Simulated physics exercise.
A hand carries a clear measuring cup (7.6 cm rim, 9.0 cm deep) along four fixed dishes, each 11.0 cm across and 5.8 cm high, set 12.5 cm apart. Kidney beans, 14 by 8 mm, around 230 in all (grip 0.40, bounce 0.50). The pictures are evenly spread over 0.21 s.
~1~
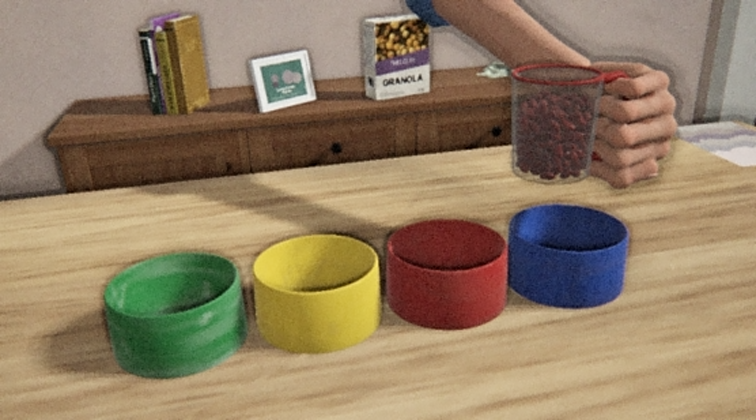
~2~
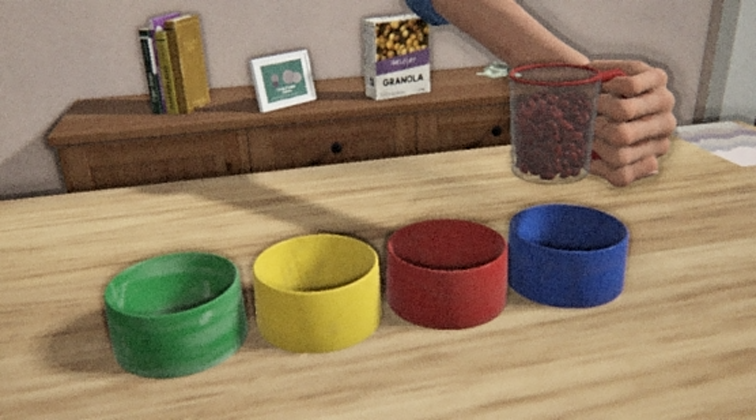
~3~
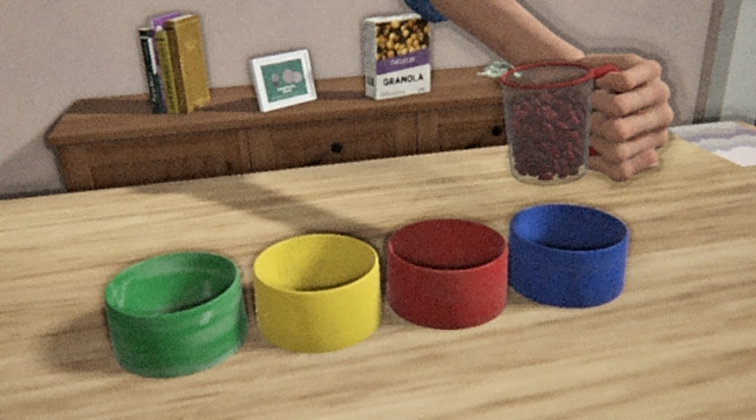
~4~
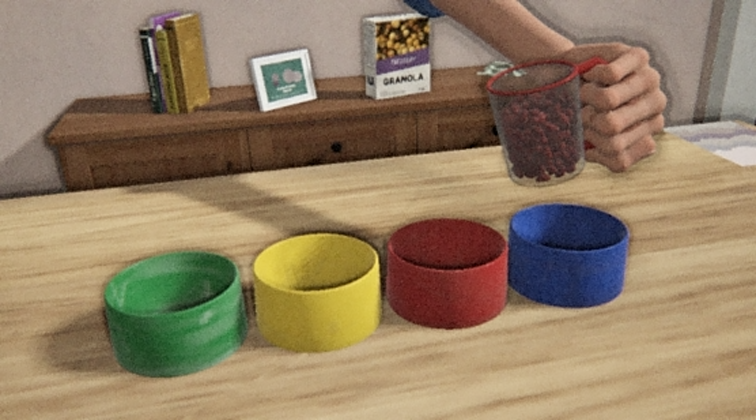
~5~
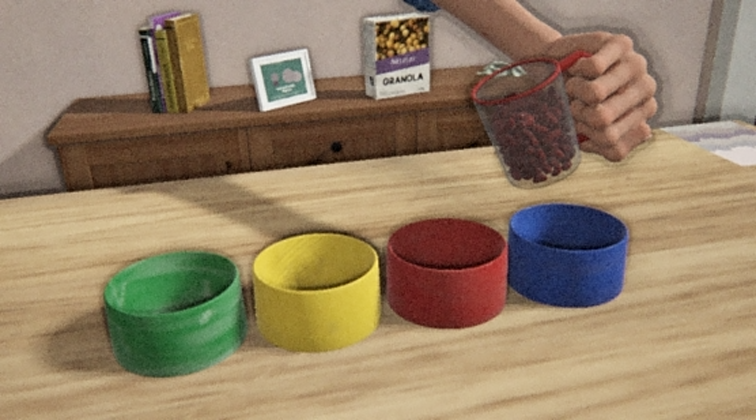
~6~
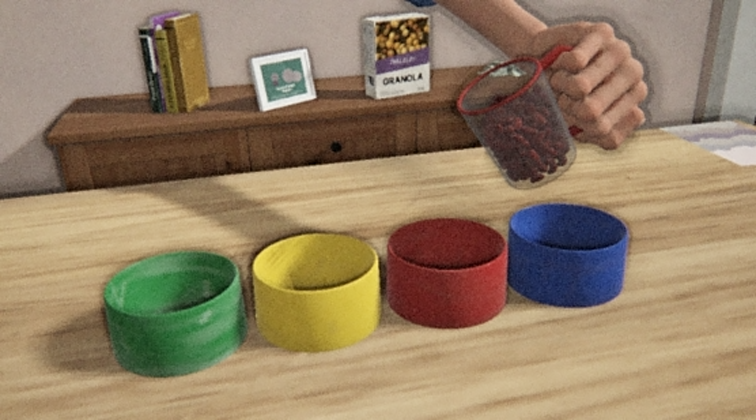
A hand holding a clear measuring cup of dark red beans above four coloured dishes, gradually tilting it to the left.
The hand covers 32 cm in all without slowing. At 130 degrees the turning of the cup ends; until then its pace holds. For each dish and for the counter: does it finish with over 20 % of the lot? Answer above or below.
Red: Below, blue: Below, green: Below, yellow: Above, counter: Below.
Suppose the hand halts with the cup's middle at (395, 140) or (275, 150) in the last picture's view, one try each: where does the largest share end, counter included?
The winner: Yellow; yellow.
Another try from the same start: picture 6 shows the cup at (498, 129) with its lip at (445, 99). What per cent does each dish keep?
Red 0; blue 0; green 90; yellow 0.
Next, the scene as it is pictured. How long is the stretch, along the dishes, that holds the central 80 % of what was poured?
Some 6 cm.
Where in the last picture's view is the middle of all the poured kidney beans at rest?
Near (305, 297).
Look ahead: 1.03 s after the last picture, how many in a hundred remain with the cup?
Some 0 per cent of the load.
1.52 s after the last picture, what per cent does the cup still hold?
Some 0 per cent of the load.
Then, 0.62 s after the last picture, tilt 130 degrees; cup holds 25 %, yellow 70 %.
Then, 1.03 s after the last picture, tilt 130 degrees; cup holds 0 %, yellow 100 %.
Then, 1.52 s after the last picture, tilt 130 degrees; cup holds 0 %, yellow 100 %.
In the end, red 0 %, blue 0 %, green 0 %, yellow 100 %, counter 0 %.
